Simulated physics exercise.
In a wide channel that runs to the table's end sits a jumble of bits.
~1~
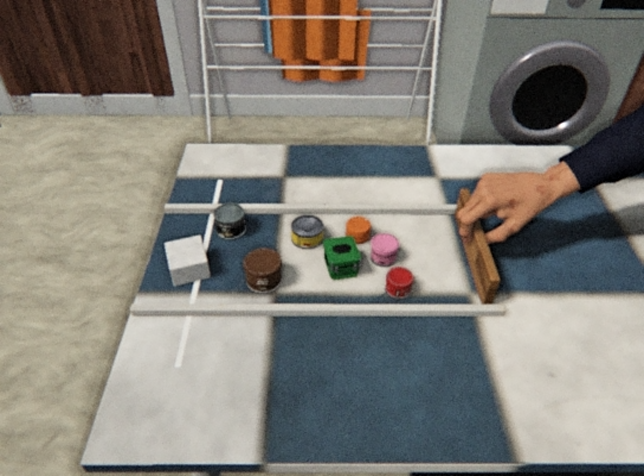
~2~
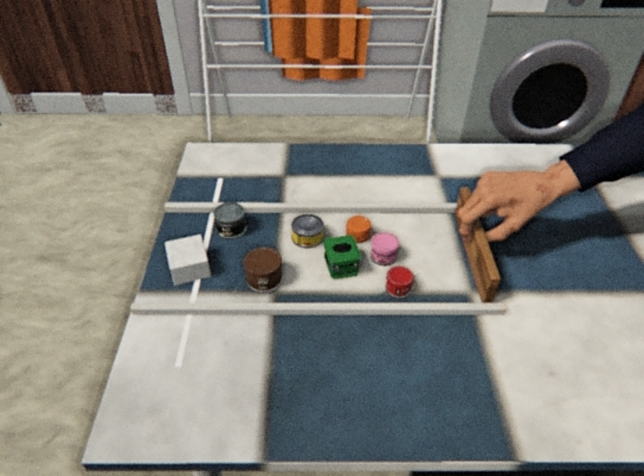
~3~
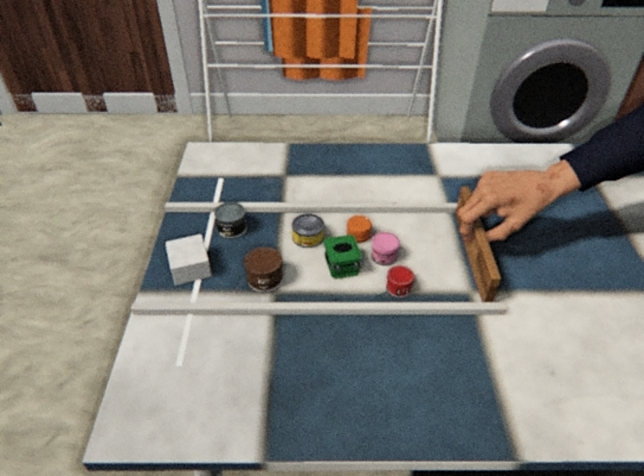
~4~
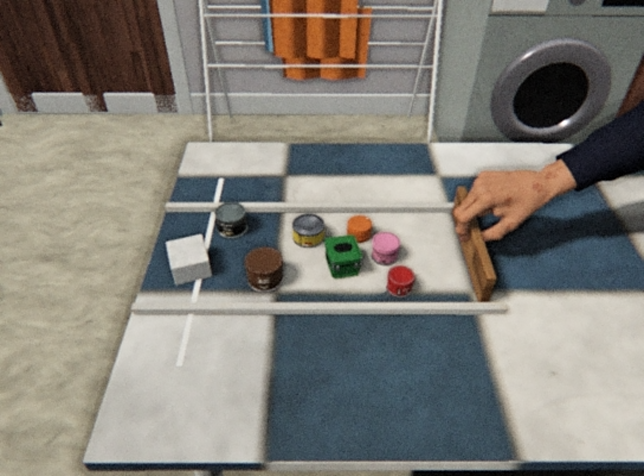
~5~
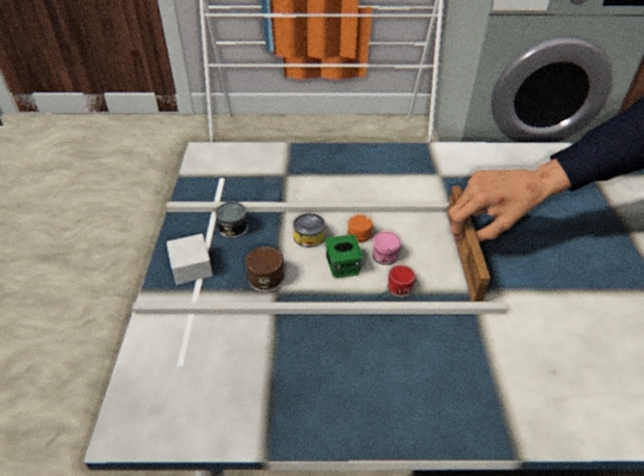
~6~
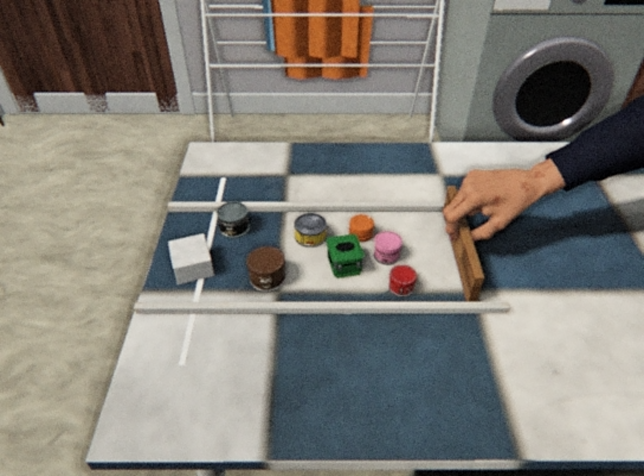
The clip opens on a checked table where small pots, a green case and a white block sit scattered between two pale rails, with a hand gripping an upright wooden board at right. The hand then slides the board slightly left, while the scattered items stay essentially still.
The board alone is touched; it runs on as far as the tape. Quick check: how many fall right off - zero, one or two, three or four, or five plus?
One or two.
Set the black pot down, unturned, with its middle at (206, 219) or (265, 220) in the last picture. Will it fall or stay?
Well, place by place the object keeps its place and then keeps its place.
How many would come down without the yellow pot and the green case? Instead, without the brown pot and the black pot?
I'd say 0 the first time and 1 the second time.
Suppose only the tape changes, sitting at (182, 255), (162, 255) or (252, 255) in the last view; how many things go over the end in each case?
The counts come to 4, then 8, then 0.
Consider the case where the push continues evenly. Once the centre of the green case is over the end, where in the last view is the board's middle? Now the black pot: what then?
With the green case it sits around (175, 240), with the black pot around (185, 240).
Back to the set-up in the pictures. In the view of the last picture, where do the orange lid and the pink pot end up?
In the last picture the orange lid sits around (198, 228) and the pink pot around (193, 244).
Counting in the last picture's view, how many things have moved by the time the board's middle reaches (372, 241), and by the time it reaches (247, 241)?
At first I count 4, and then 8.
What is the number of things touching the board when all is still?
4 in contact.
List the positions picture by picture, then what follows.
White block (188, 260); black pot (230, 221); brown pot (263, 271); board (475, 244); tape (203, 257), in the first picture.
Black pot (230, 221); green case (342, 257), in the second picture.
Brown pot (264, 270); red pot (400, 282), in the third picture.
White block (189, 259); board (472, 242), in the fourth picture.
Black pot (232, 220); orange lid (360, 229), in the fifth picture.
White block (191, 259); black pot (233, 220); brown pot (267, 269); board (461, 241); tape (206, 255), in the sixth picture.
Soon after, none off yet; white block at rest near (191, 259); black pot at rest near (233, 220); brown pot at rest near (267, 269).
After that, none off yet; white block at rest near (191, 259); black pot moving near (227, 219); brown pot displaced about its own width near (240, 281).
In the end, the number that fall off is one or two; gone, white block.
